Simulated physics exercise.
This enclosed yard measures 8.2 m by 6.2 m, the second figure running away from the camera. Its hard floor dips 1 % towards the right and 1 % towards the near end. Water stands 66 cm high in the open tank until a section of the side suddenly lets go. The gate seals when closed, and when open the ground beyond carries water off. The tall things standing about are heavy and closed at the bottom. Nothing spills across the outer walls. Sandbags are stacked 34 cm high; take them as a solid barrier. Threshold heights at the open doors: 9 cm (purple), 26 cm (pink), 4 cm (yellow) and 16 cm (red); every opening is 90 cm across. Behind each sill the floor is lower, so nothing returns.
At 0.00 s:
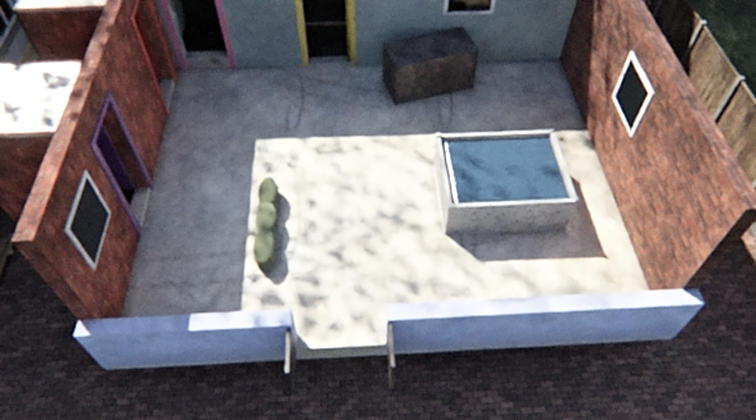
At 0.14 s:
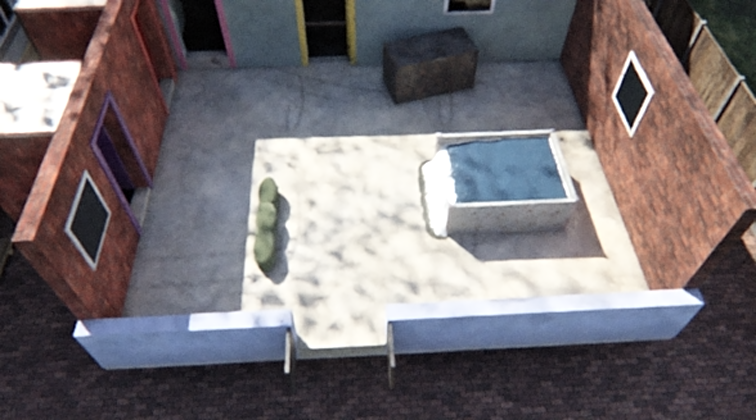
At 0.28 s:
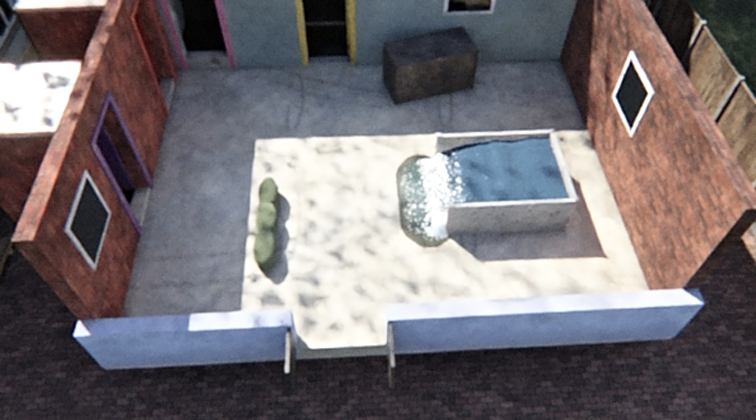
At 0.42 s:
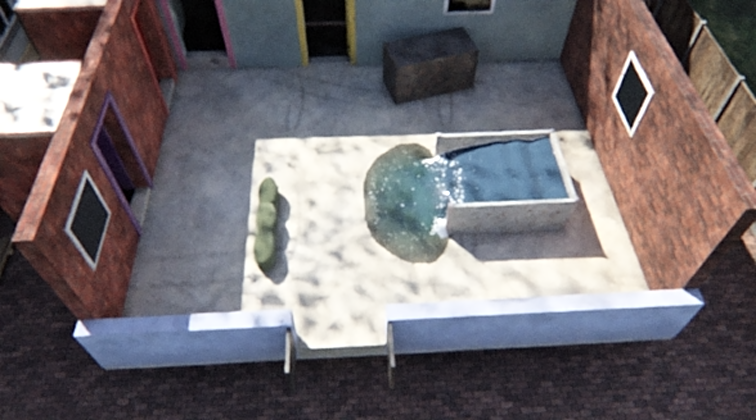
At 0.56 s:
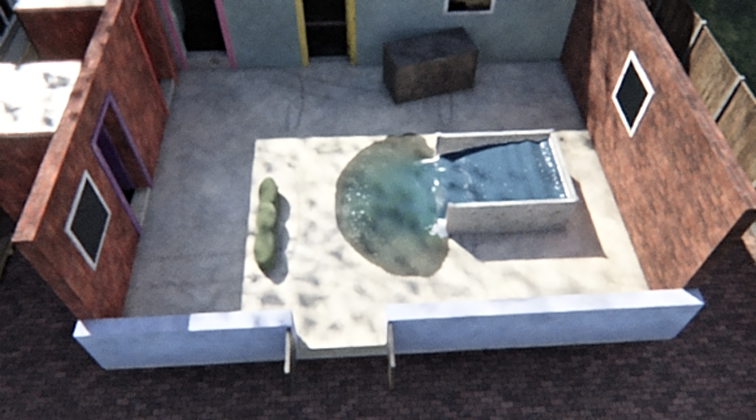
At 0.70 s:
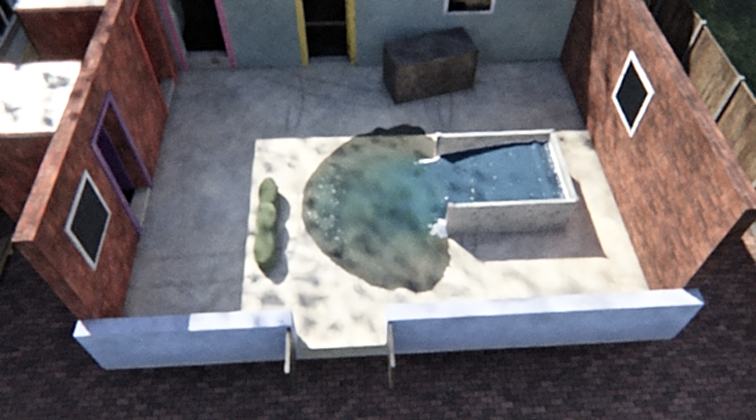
In a walled yard, water pours from an open tank's left side and spreads leftward across the pale floor.
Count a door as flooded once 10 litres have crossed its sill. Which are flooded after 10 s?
The water let in: At the purple door it keeps below the limit; at the pink door it does not reach the limit; at the yellow door it stays under the limit; at the red door it does not reach the limit.
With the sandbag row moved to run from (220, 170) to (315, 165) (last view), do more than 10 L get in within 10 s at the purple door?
Then: Purple past it.
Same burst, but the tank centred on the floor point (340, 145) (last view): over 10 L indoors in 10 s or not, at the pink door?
Then: Pink not over.
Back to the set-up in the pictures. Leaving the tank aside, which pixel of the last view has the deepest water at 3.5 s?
Near (179, 71).
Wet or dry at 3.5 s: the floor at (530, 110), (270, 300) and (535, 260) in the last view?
In turn: Not reached, flooded, still dry.
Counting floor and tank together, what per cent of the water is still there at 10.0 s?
About 78 per cent.
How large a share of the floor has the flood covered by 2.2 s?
Some 40 per cent of it.
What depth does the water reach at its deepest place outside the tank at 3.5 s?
About 32 cm.
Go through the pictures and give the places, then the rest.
Still water, 66 cm deep, in the open tank at (503, 170), in the first picture.
Water pours out at (443, 189) and has run 0.9 m, to (445, 237); typically 9 cm deep outside, 66 cm at the open tank's back, in the second picture.
Water pours out at (443, 190) and has run 1.0 m, to (420, 241); typically 10 cm deep outside, 66 cm at the open tank's back, in the third picture.
The front is at (384, 242), 1.4 m from the gap at (443, 191); 2.5 m2 of floor is under water; 65 cm left at the back of the open tank, in the fourth picture.
Water pours out at (443, 191) and has run 1.8 m, to (344, 226); typically 7 cm deep outside, 59 cm at the open tank's back, in the fifth picture.
The front is at (308, 217), 2.4 m from the gap at (443, 191); 5.8 m2 of floor is under water; 55 cm left at the back of the open tank, in the sixth picture.
After 1.4 s water covers 25 % of the floor and is deepest (30 cm) near (283, 217); purple door not reached, pink door not reached, yellow door not reached, red door not reached.
After 2.2 s water covers 40 % of the floor and is deepest (30 cm) near (278, 334); purple door not reached, pink door not reached, yellow door not reached, red door not reached.
After 3.5 s water covers 50 % of the floor and is deepest (32 cm) near (179, 71); purple door 5 cm at the sill, 0 L in, pink door 16 cm at the sill, 0 L in, yellow door 3 cm at the sill, 0 L in, red door 14 cm at the sill, 0 L in.
After 6.0 s water covers 60 % of the floor and is deepest (10 cm) near (253, 202); purple door 7 cm at the sill, 2 L in, pink door 7 cm at the sill, 0 L in, yellow door 5 cm at the sill, 1 L in, red door 6 cm at the sill, 1 L in.
After 10.0 s water covers 70 % of the floor and is deepest (10 cm) near (418, 70); purple door 5 cm at the sill, 2 L in, pink door 1 cm at the sill, 0 L in, yellow door 2 cm at the sill, 2 L in, red door 1 cm at the sill, 1 L in.
